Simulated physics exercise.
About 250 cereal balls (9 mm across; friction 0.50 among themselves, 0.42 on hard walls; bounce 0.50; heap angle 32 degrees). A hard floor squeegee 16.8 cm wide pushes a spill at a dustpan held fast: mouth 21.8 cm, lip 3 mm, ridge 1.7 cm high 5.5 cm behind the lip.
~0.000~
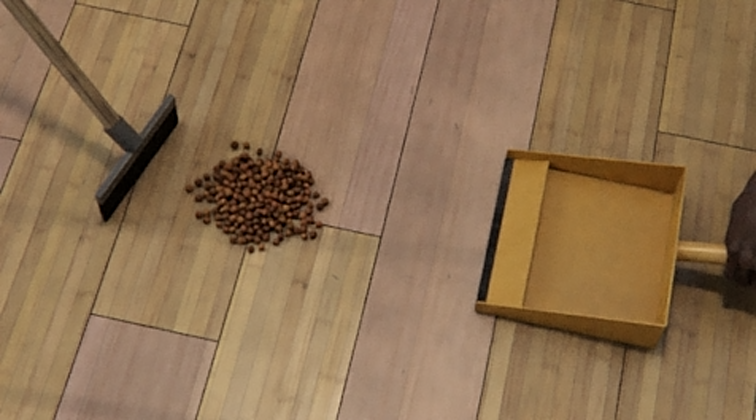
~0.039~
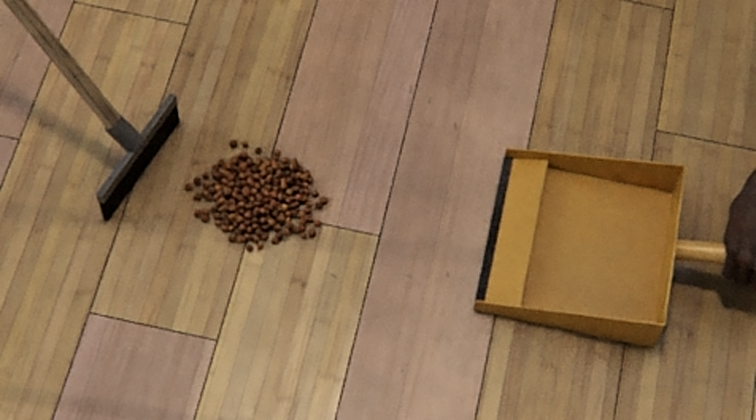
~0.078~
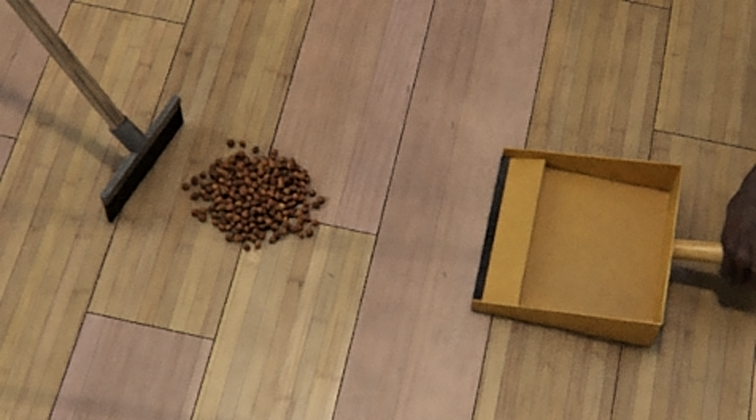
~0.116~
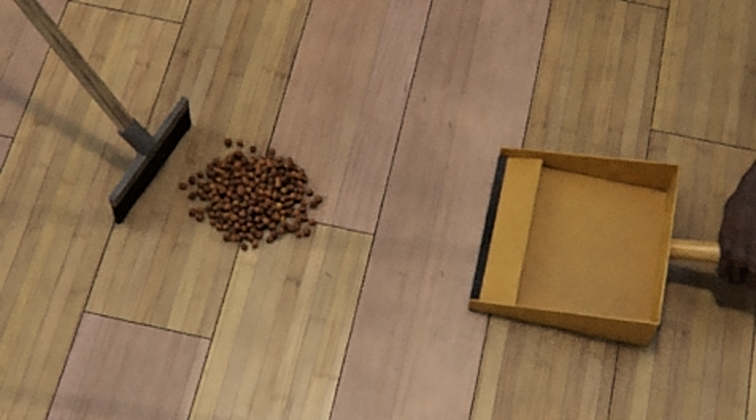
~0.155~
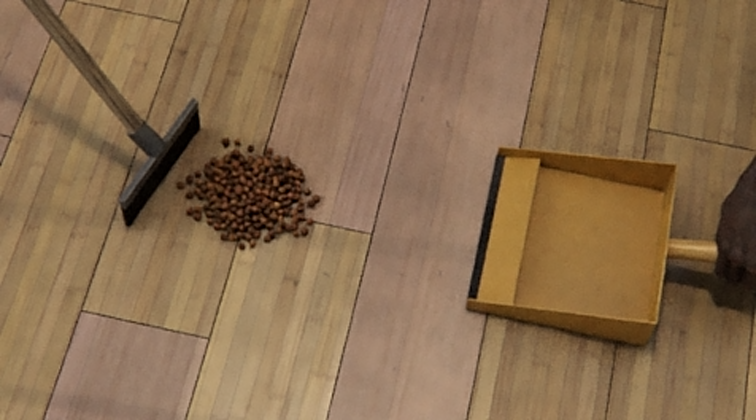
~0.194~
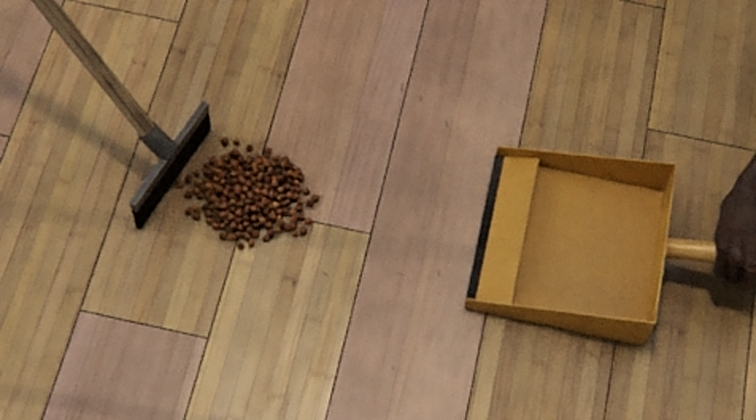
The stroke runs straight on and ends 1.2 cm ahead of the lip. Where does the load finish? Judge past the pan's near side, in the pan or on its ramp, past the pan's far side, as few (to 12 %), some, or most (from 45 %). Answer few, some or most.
Near side: Some, pan: Some, far side: Few.
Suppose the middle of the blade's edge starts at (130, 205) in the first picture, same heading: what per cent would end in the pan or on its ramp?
About 15 per cent.
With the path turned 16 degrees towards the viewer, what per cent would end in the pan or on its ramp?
Then about 5 per cent.
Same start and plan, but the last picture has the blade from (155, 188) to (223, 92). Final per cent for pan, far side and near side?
Pan 0, far 5, near 0.
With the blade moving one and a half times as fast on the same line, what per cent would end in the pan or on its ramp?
Then about 20 per cent.
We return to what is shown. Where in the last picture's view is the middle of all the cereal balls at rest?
At about (459, 263).
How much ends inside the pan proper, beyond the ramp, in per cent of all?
About 0 per cent.
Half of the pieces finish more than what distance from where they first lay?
Some 28 cm.
Then, at 0.62 s, middle of the blade 22 cm from the lip; 0 % over the lip, far side 0 %, near side 10 %.
After 0.91 s, middle of the blade 11 cm from the lip; 0 % over the lip, far side 0 %, near side 20 %.
After 1.29 s, middle of the blade 4 cm from the lip; 20 % over the lip, far side 0 %, near side 25 %.
By 1.8 s all is still; near side 25 %, pan 20 %, far side 0 %, in front of the lip or behind the blade 55 %.
